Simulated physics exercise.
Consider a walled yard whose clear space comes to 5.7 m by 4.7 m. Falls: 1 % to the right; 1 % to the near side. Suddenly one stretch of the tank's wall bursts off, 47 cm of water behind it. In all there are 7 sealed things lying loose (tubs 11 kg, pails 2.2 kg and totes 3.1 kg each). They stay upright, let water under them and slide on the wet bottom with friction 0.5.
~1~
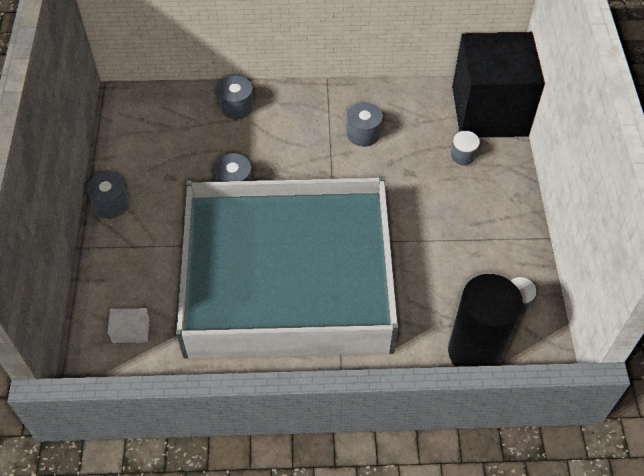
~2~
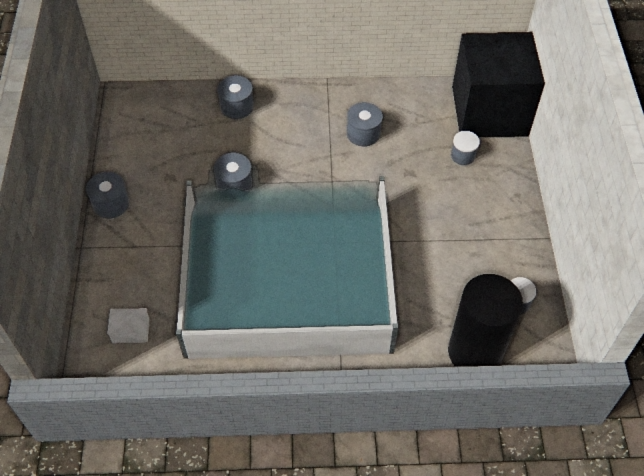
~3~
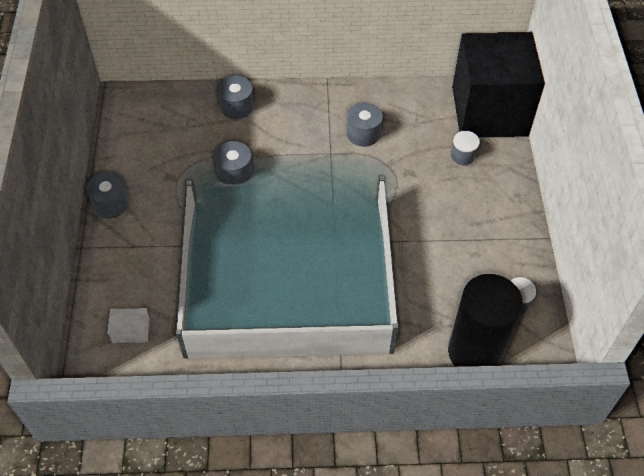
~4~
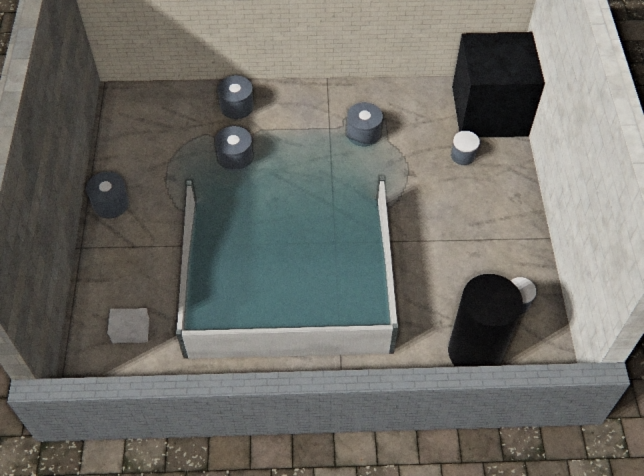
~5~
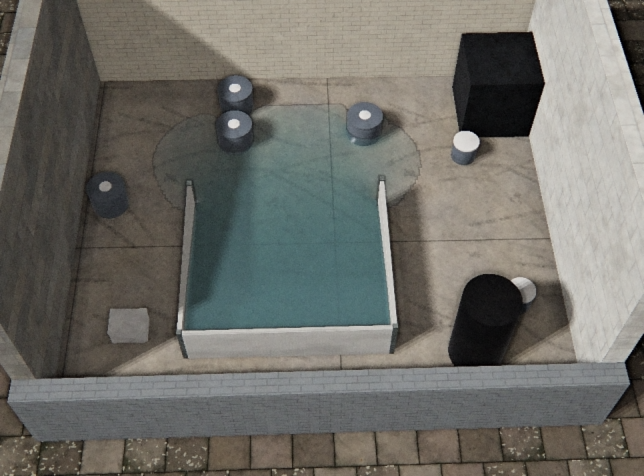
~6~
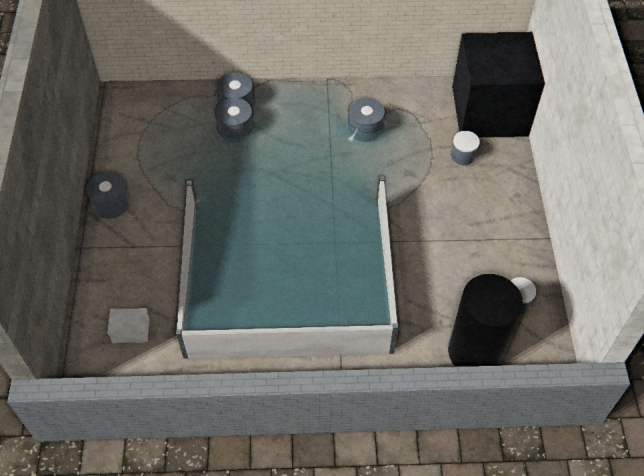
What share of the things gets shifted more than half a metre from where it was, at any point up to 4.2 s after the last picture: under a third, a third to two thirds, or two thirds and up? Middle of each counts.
I expect the share moved that far will be two thirds or over.
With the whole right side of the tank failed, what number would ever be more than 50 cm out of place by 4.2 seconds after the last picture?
The answer would then be 4.
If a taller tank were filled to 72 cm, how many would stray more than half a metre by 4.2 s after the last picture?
Count: 7.
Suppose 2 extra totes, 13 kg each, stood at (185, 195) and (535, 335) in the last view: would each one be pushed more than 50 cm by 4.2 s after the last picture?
In turn: Short of it, under.
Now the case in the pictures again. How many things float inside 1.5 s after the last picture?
At that moment 3.
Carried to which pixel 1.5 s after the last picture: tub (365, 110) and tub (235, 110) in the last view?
Approx. (441, 66); approx. (199, 90).
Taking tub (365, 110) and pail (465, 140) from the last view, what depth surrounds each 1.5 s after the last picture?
Close to 24 and 2 centimetres.
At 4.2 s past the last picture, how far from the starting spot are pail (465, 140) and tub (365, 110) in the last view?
300 cm and 200 cm.
Then, 0.4 s after the last picture 1 of 7 are over 50 cm from their spots; 0 afloat.
Then, 1.5 s after the last picture 3 of 7 are over 50 cm from their spots; 3 afloat.
Then, 2.8 s after the last picture 5 of 7 are over 50 cm from their spots; 4 afloat.
Then, 4.2 s after the last picture 7 of 7 are over 50 cm from their spots, and 7 have been at some point; 5 afloat.
